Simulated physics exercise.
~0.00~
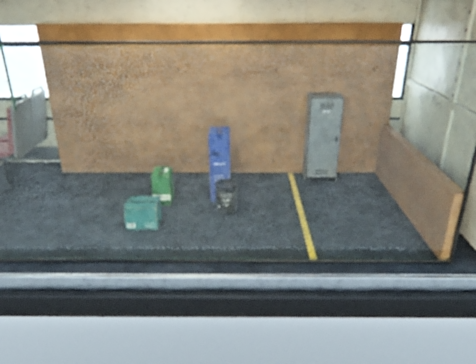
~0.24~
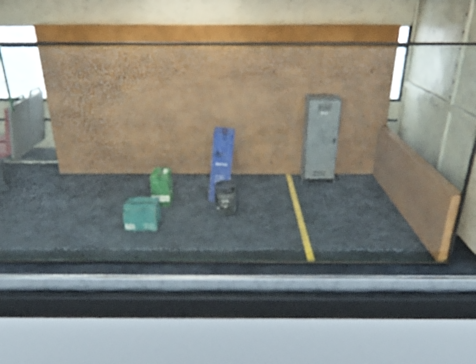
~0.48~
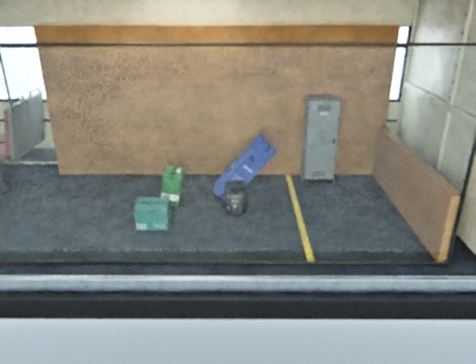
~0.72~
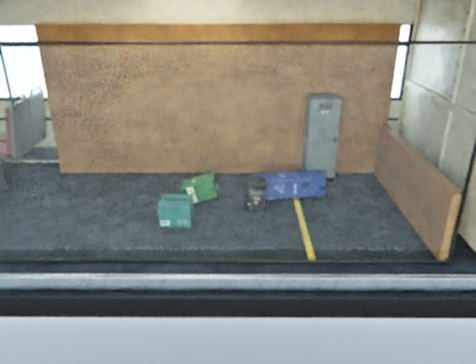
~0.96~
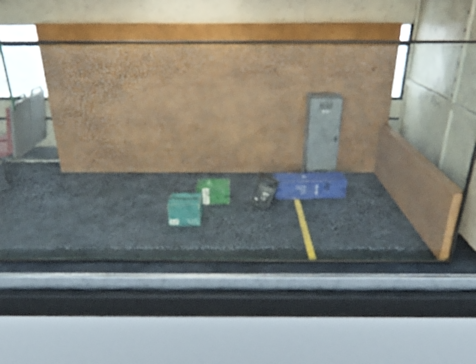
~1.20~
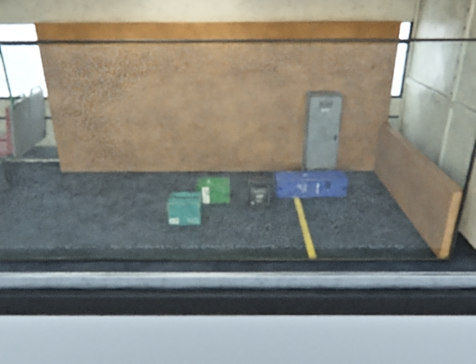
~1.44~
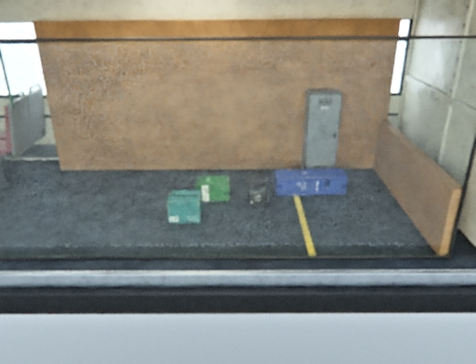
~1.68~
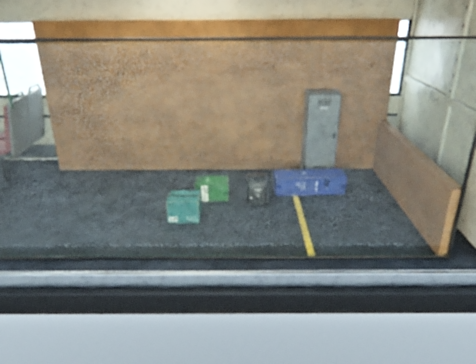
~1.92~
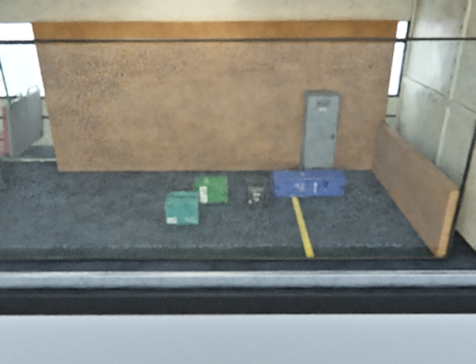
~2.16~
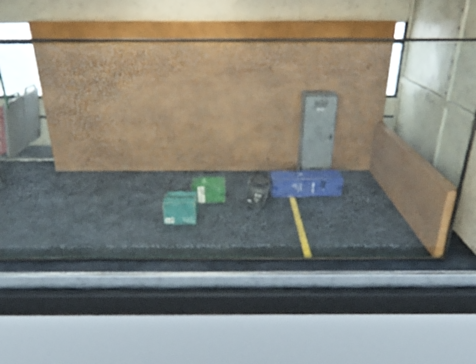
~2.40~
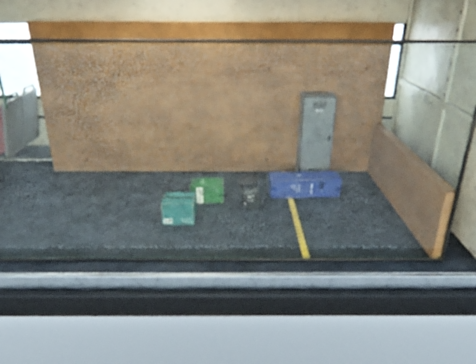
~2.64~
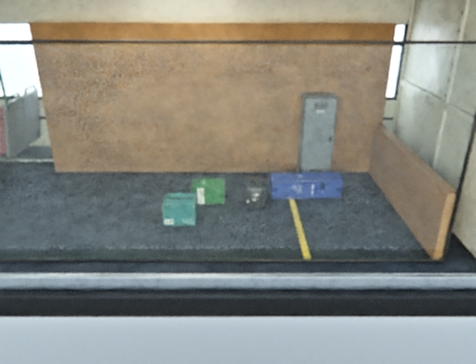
Blue tall box toppling right and settling on its side across a yellow line, while green pack tips and teal carton slides.
